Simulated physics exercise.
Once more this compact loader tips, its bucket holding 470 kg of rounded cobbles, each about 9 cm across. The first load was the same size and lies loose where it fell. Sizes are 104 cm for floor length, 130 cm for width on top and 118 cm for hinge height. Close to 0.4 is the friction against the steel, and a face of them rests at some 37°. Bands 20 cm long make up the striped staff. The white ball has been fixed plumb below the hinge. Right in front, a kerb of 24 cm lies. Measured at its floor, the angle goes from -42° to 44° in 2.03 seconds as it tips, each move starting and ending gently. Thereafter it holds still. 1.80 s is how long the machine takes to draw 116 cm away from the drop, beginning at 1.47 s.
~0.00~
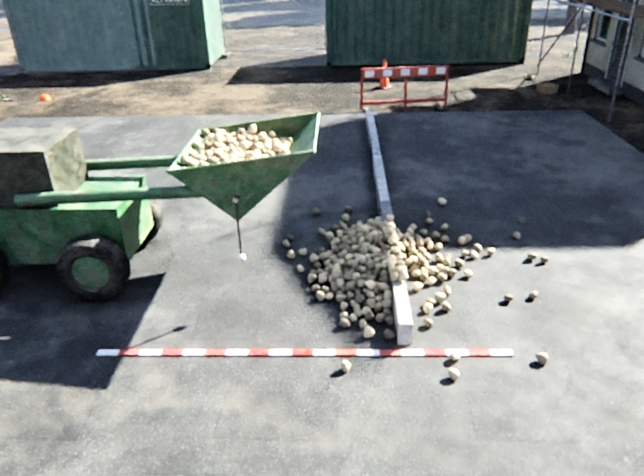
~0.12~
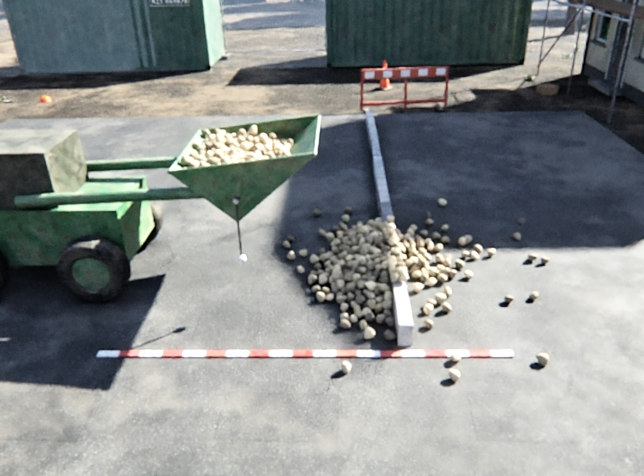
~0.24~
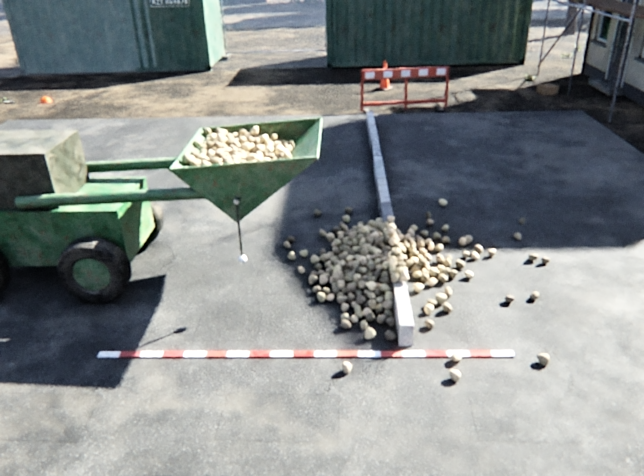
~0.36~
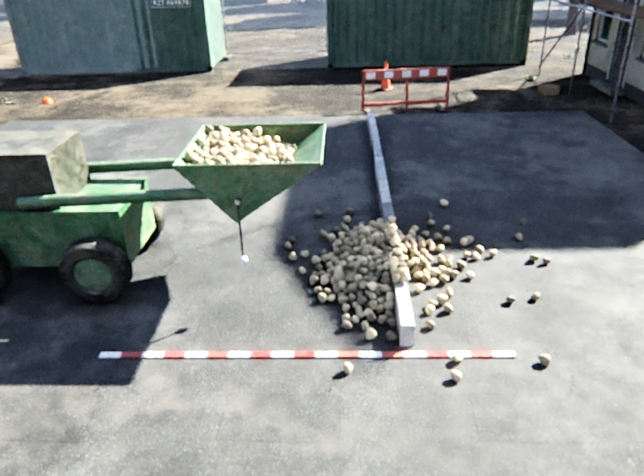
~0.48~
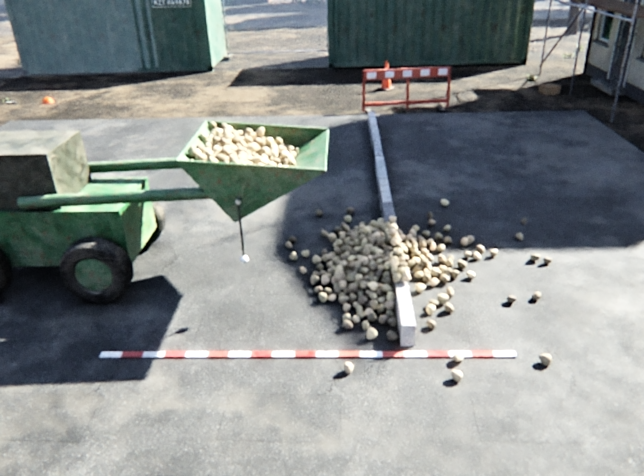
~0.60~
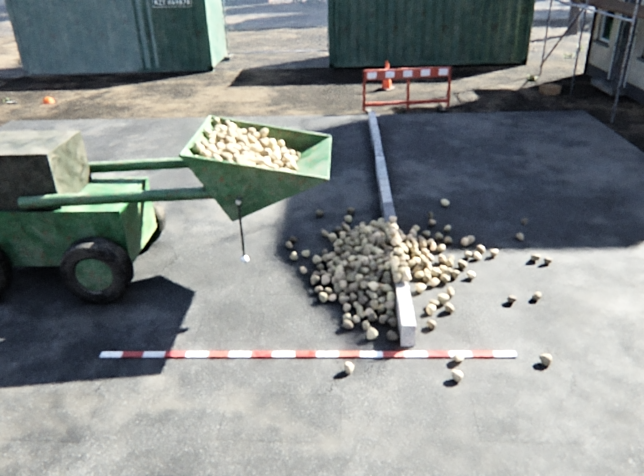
On a paved yard, a green loader slowly tilted its raised bucket of rounded stones a little towards the right, while the loose pile lying around the pale kerb stayed still.
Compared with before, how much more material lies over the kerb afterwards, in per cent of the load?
Some 0 per cent of a load more.
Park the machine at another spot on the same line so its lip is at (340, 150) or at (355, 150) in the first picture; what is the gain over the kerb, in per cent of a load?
I'd say close to 0 per cent for one and close to 0 per cent for the other, in that order.
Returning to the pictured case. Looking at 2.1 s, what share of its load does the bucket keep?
Estimate: 5 % remaining inside, roughly.
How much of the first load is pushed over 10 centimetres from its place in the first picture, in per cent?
0 per cent.
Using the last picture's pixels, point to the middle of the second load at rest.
Around (312, 261) in the last picture.
After 1.5 s the floor is at 30°; in per cent of one load, 98 in the bucket, 84 on this side of the kerb, 18 over the kerb; the foremost stones are at (526, 268).
After 2.1 s the floor is at 44°; in per cent of one load, 7 in the bucket, 175 on this side of the kerb, 18 over the kerb; the foremost stones are at (526, 268).
After 3.7 s the floor is at 44°; in per cent of one load, 0 in the bucket, 182 on this side of the kerb, 18 over the kerb; the foremost stones are at (526, 268).
After 6.5 s the floor is at 44°; in per cent of one load, 0 in the bucket, 182 on this side of the kerb, 18 over the kerb; the foremost stones are at (526, 268). Net gain over the kerb, 0.
